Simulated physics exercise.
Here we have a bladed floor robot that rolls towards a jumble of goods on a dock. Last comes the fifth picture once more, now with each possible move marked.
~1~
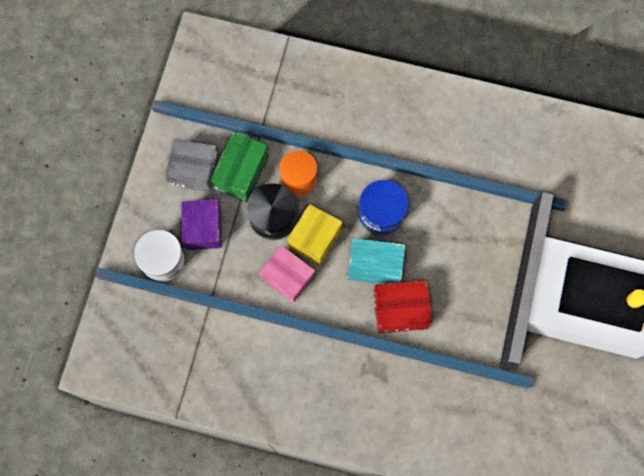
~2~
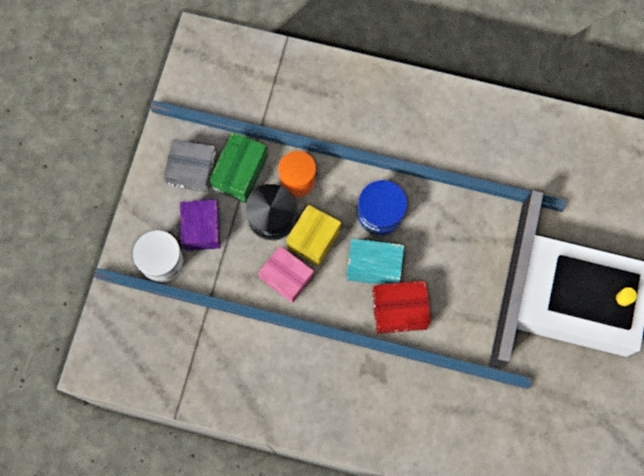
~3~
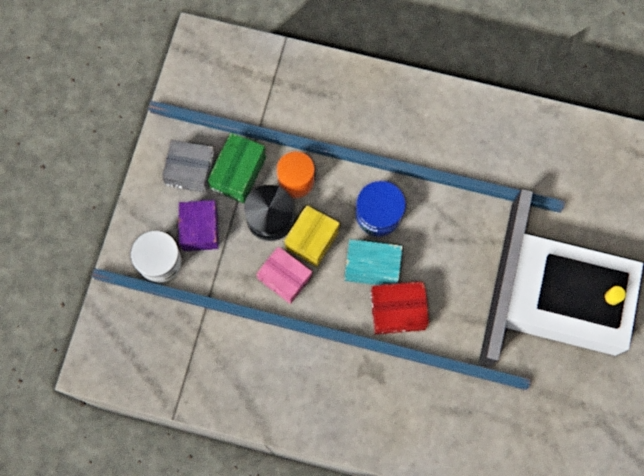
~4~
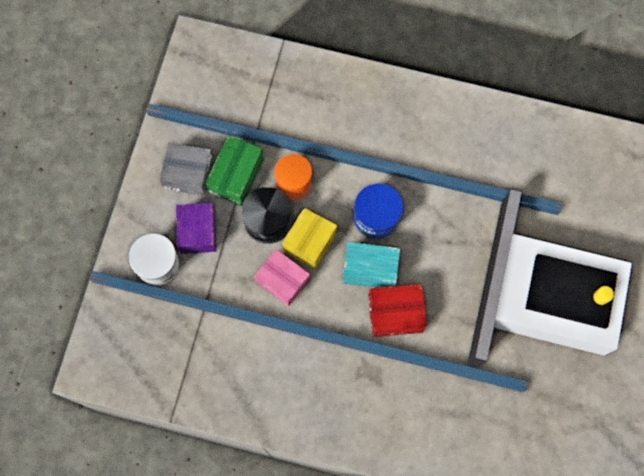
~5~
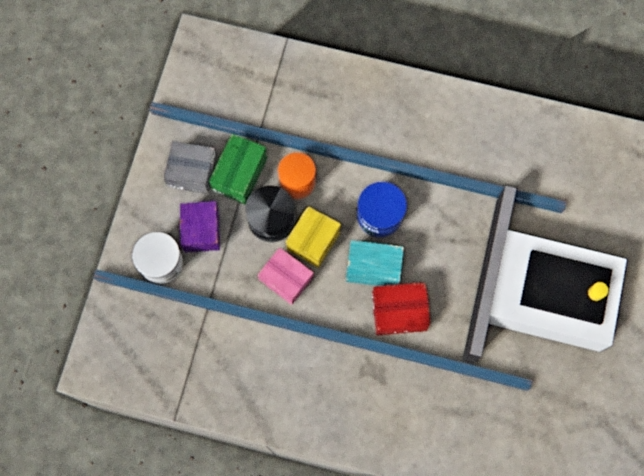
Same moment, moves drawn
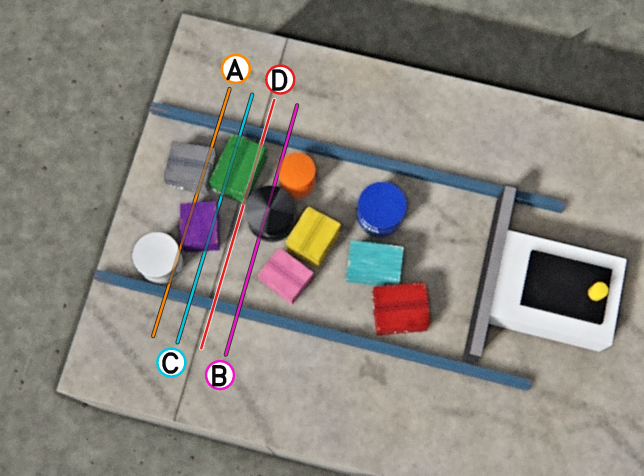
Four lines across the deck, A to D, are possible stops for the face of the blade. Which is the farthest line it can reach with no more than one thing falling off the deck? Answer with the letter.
D is the last line within the limit.
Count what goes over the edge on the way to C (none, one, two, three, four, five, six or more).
By then, four.
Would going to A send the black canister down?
By then, yes.
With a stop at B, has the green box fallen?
No.
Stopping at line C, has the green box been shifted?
Yes.
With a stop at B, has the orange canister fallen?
No.
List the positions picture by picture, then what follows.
Orange canister (298, 174); turquoise crate (376, 262); purple crate (202, 224), in the first frame.
Robot (588, 290); pink box (286, 275), in the second frame.
Robot (577, 289); yellow box (313, 236), in the third frame.
Robot (565, 289); red box (397, 311), in the fourth frame.
Robot (560, 285); grey parcel (190, 168); green box (239, 169); orange canister (297, 176), in the fifth frame.
On the marked copy, A at (193, 208); B at (263, 225); C at (216, 214); D at (239, 219).
With D. Early on, robot (467, 262); red box (355, 298); turquoise crate (365, 259).
Further on, robot (375, 239); grey parcel (167, 155); purple crate (177, 226).
At the end, robot (305, 222); grey parcel over the edge; white pail (107, 248); one fallen.
As for the rest, A drops four; B is within the limit but short; C drops four.
